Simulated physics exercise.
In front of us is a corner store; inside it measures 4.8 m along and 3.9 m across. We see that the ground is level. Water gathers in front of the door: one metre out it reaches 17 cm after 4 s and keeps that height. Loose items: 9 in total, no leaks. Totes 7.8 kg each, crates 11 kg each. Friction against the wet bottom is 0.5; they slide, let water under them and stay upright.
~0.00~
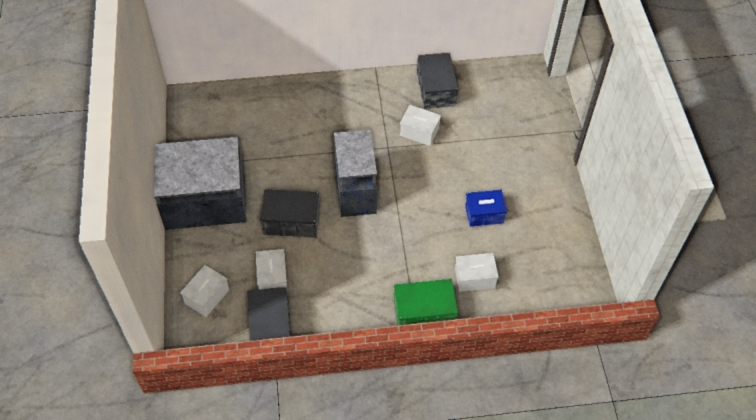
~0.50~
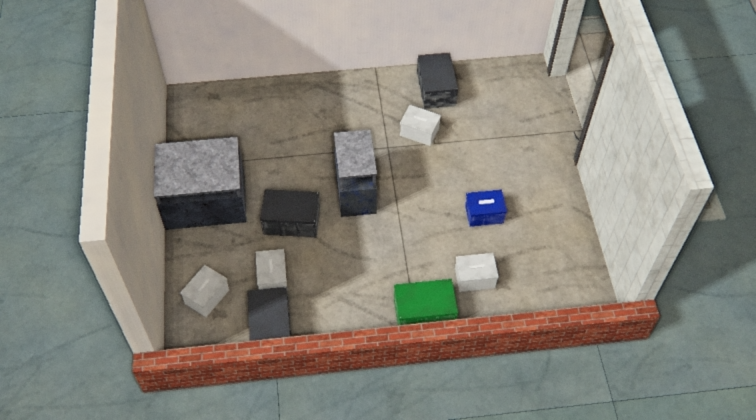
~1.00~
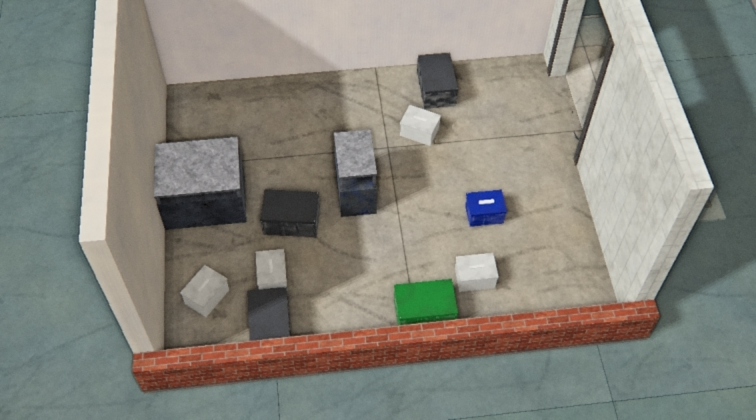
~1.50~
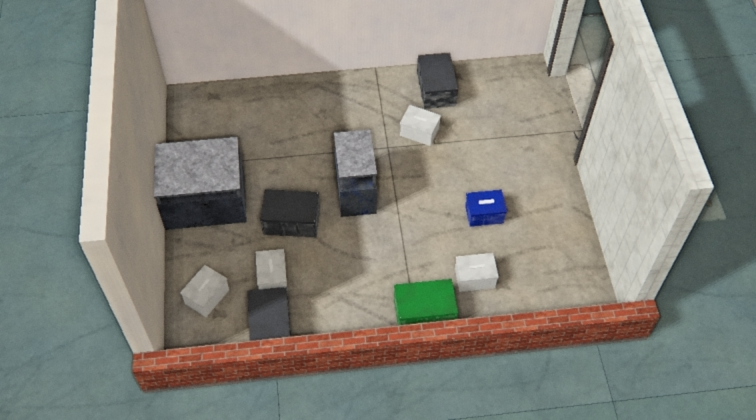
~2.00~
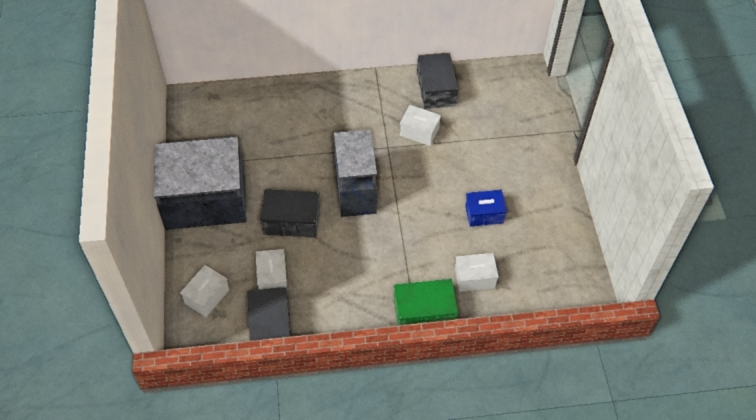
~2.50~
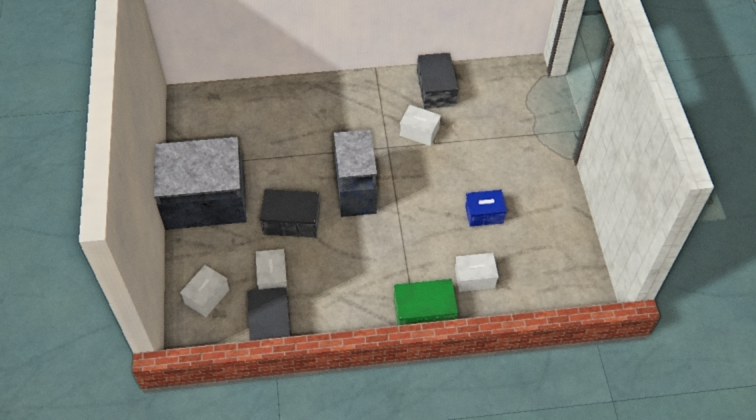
We see a room with grey and white boxes, a green crate and a blue tote, all staying still, as the ground outside turns bluish; then a small patch of water spreads inside the doorway at the right.
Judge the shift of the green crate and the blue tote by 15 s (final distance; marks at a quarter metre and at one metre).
Green crate: A long trip; blue tote: No real move.
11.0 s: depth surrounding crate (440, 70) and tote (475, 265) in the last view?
I'd estimate 15 cm for the first and 3 cm for the second.
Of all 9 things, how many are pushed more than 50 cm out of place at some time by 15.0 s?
The total is 7.
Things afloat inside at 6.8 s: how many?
Count: 0.
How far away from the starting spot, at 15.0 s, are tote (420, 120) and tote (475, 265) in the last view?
They sit 250 cm and 30 cm away, in the order given.
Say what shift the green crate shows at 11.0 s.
Roughly 30 centimetres by that point.
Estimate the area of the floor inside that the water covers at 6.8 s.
12 m2.
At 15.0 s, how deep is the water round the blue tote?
About 6 cm.
After 3.5 s the green crate is near (426, 299), 0.0 m from its start, aground; the blue tote is near (487, 202), 0.0 m from its start, aground; 0 afloat.
After 6.8 s the green crate is near (426, 299), 0.0 m from its start, aground; the blue tote is near (487, 202), 0.0 m from its start, aground; 0 afloat.
After 11.0 s the green crate is near (452, 305), 0.3 m from its start, aground; the blue tote is near (487, 202), 0.0 m from its start, aground; 3 afloat.
After 15.0 s the green crate is near (586, 264), 1.7 m from its start, afloat; the blue tote is near (487, 203), 0.0 m from its start, aground; 6 afloat.
